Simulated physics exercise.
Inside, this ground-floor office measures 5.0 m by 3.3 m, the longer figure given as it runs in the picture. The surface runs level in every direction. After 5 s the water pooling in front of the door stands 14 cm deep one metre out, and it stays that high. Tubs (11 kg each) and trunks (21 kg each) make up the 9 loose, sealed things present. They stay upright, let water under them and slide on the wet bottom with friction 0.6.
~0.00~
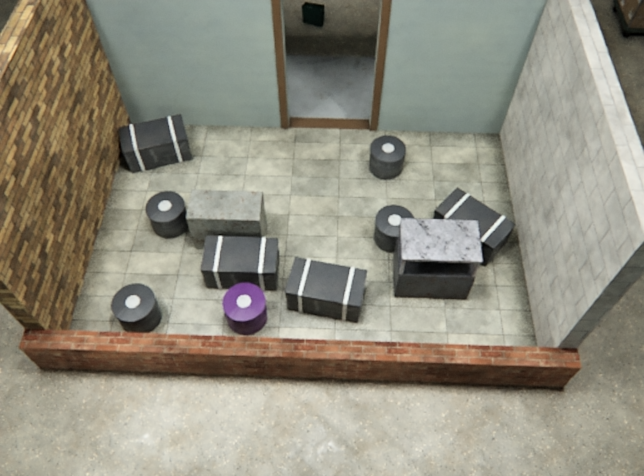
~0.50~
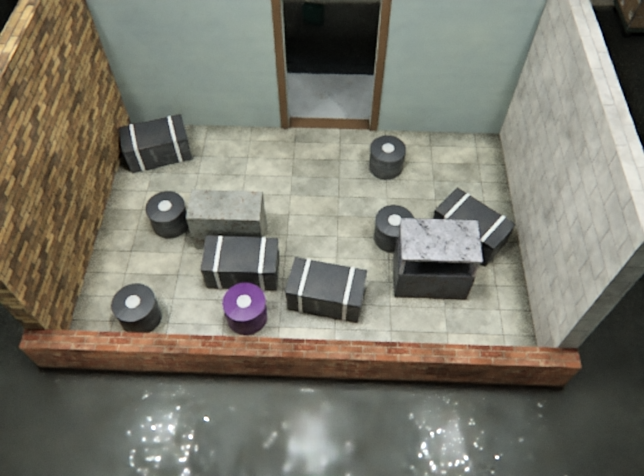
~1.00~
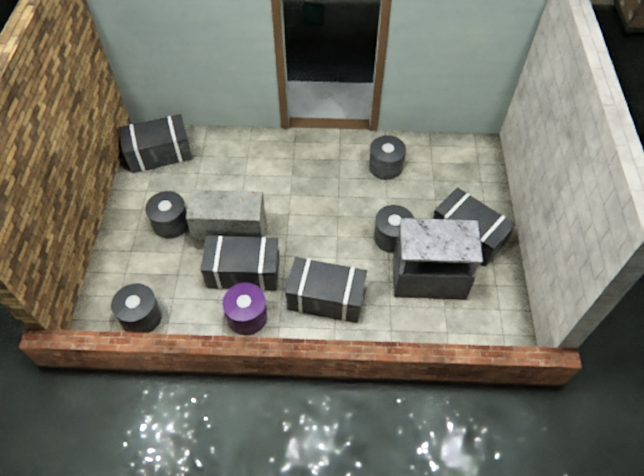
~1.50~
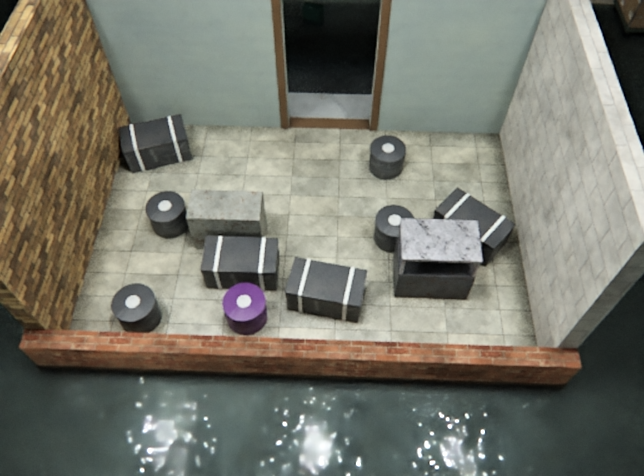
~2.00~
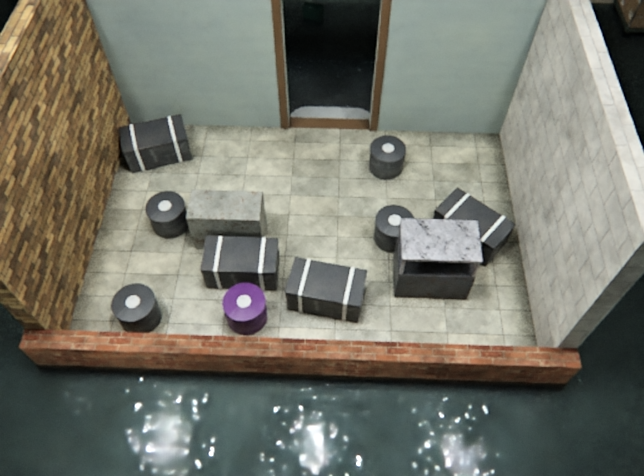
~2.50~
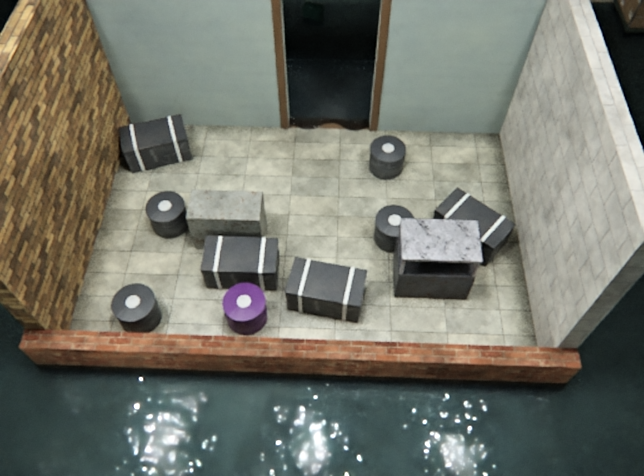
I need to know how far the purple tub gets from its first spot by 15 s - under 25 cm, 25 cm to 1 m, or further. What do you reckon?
Shifts somewhat.
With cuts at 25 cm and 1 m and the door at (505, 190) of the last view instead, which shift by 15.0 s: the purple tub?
Under that change the purple tub keeps its spot.
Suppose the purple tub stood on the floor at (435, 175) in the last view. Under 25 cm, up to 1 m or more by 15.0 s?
Here it is nearly still.
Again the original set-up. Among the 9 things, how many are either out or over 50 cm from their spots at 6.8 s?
The answer is 0.
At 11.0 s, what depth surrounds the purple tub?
I'd say around 5 cm.
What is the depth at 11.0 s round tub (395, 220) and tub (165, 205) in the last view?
Close to 5 and 3 centimetres.
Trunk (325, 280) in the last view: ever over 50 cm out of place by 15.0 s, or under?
It is beyond.
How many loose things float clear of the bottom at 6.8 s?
The number is 0.
After 3.5 s the purple tub is near (244, 302), 0.0 m from its start, aground; 0 afloat.
After 6.8 s the purple tub is near (244, 302), 0.0 m from its start, aground; 0 afloat.
After 11.0 s the purple tub is near (243, 302), 0.0 m from its start, aground; 1 afloat.
After 15.0 s the purple tub is near (205, 298), 0.4 m from its start, afloat; 5 afloat.
